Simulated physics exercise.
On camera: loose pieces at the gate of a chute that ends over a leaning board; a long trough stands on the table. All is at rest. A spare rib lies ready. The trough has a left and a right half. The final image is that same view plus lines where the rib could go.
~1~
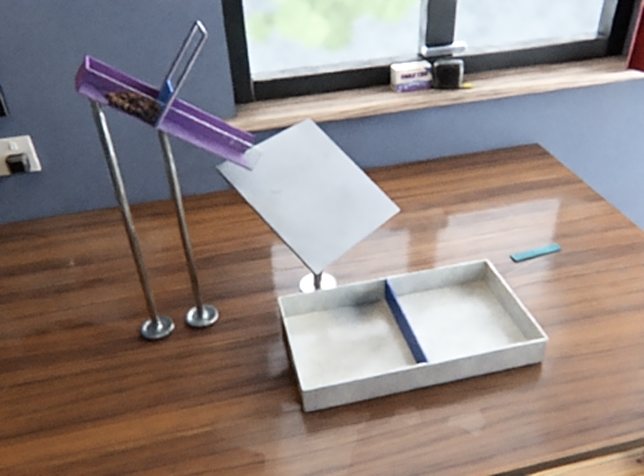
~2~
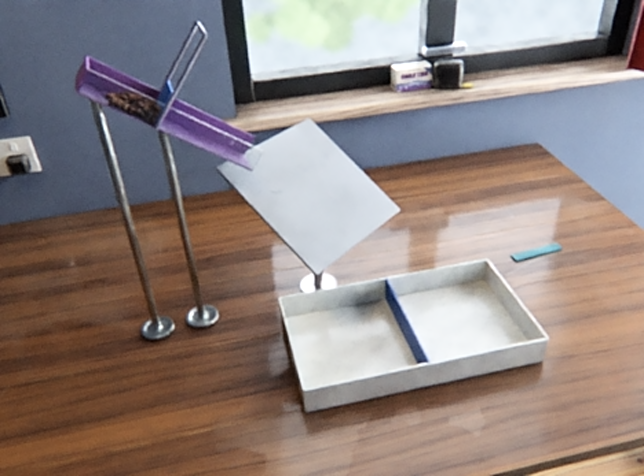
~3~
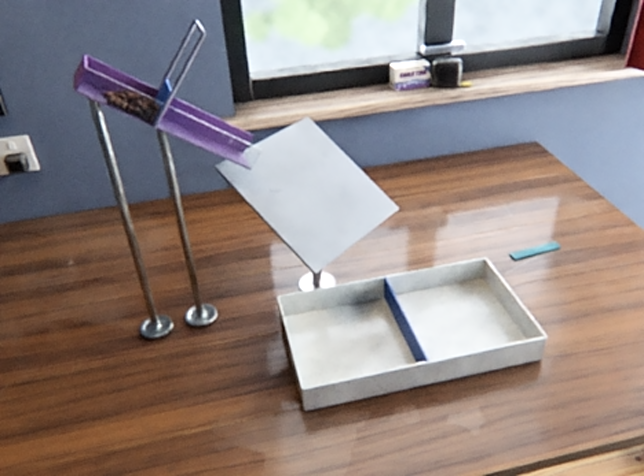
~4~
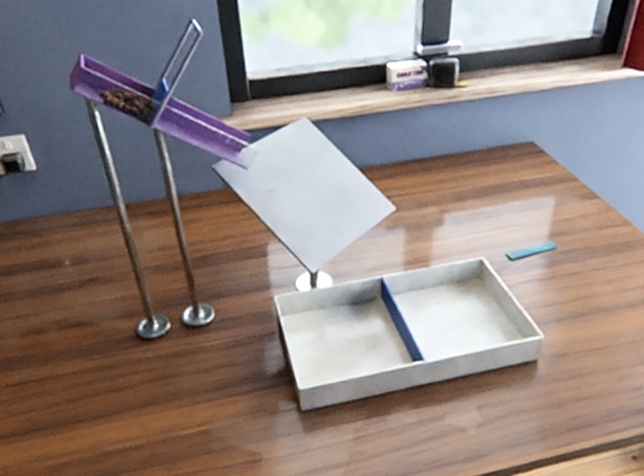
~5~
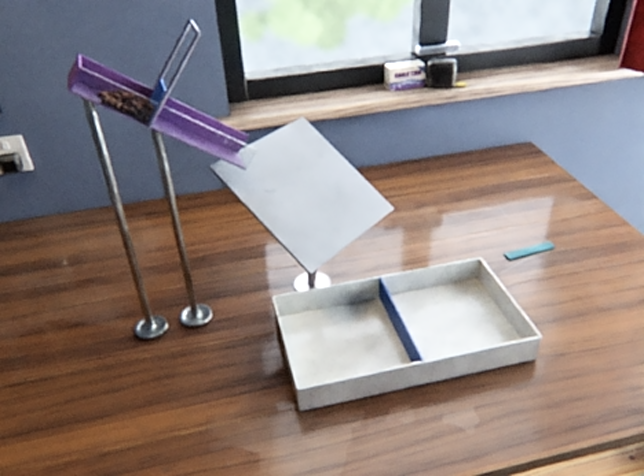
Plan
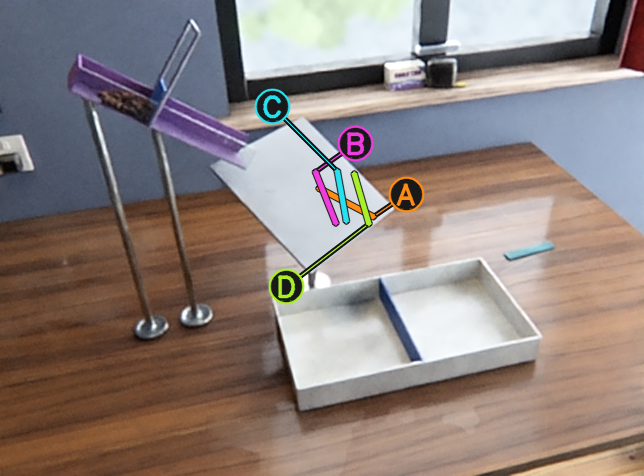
A wooden table held a pale divided tray, a tilted grey board and a purple chute on two metal legs with small brown pieces inside, and nothing moved apart from a slight drift in the view.
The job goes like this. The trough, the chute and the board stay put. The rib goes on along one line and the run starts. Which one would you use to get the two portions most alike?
D.
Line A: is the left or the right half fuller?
More lands on the right.
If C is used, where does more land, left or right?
Left.
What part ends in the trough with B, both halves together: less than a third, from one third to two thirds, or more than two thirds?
More than two thirds.
On the marked copy, line A from (319, 188) to (373, 216); line B from (315, 172) to (335, 223); line C from (337, 171) to (346, 221); line D from (354, 173) to (368, 223).
With A, of what is caught, a small part in the left half, nearly all in the right.
With B, of what is caught, nearly all in the left half, a small part in the right.
With C, of what is caught, most in the left half, a small part in the right.
With D, of what is caught, about half in the left half, about half in the right.
